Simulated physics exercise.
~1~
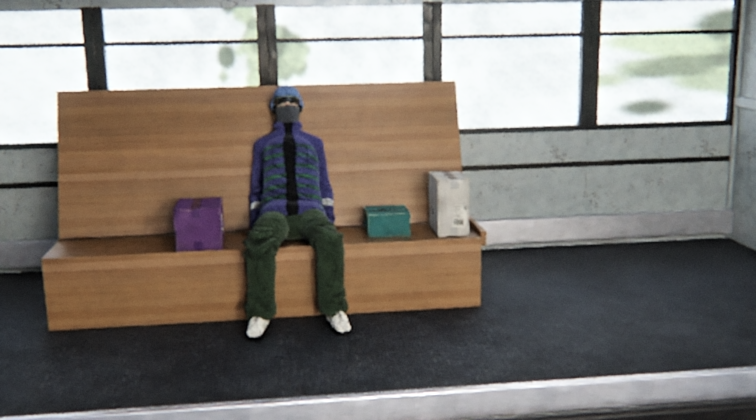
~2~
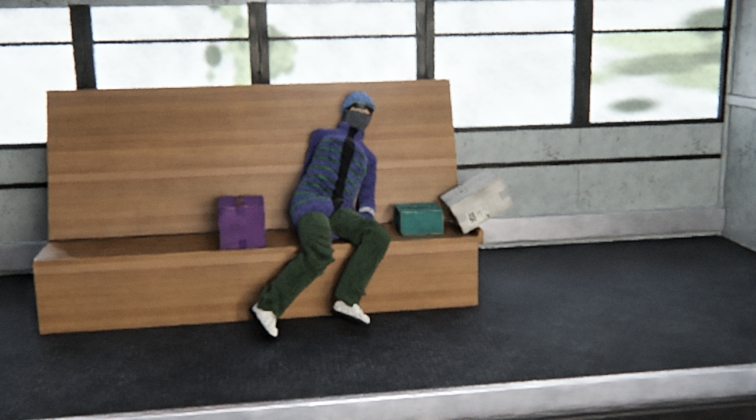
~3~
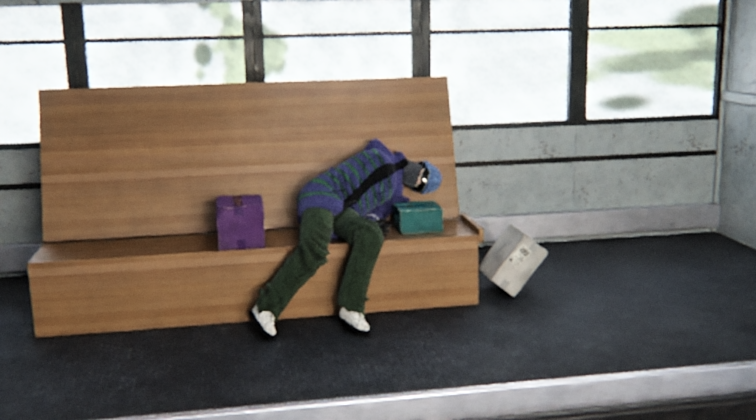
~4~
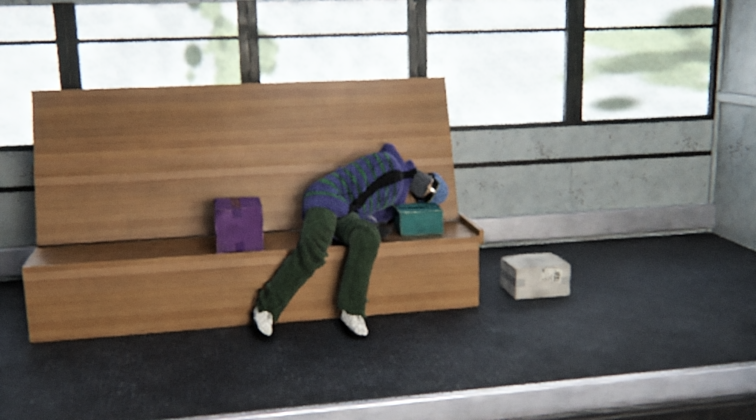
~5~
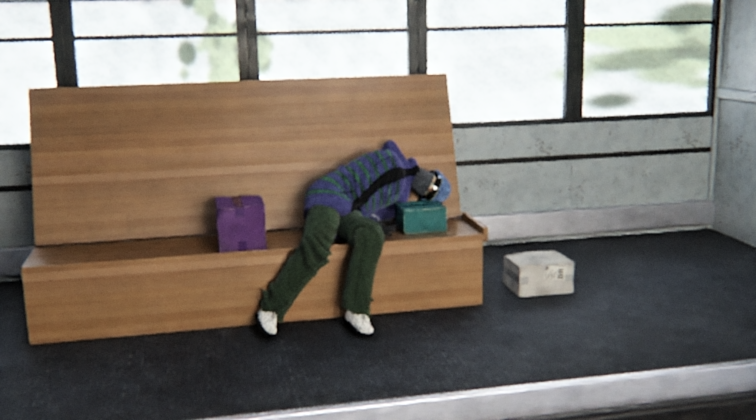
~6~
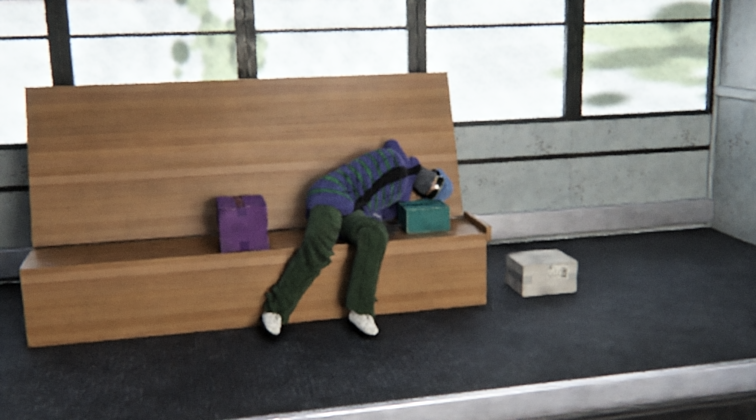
A masked person sitting on a wooden bench slid and slumped to the right, head coming down by a teal box, while a white box tipped off the end onto the floor; the purple box shifted slightly but stayed on the seat.
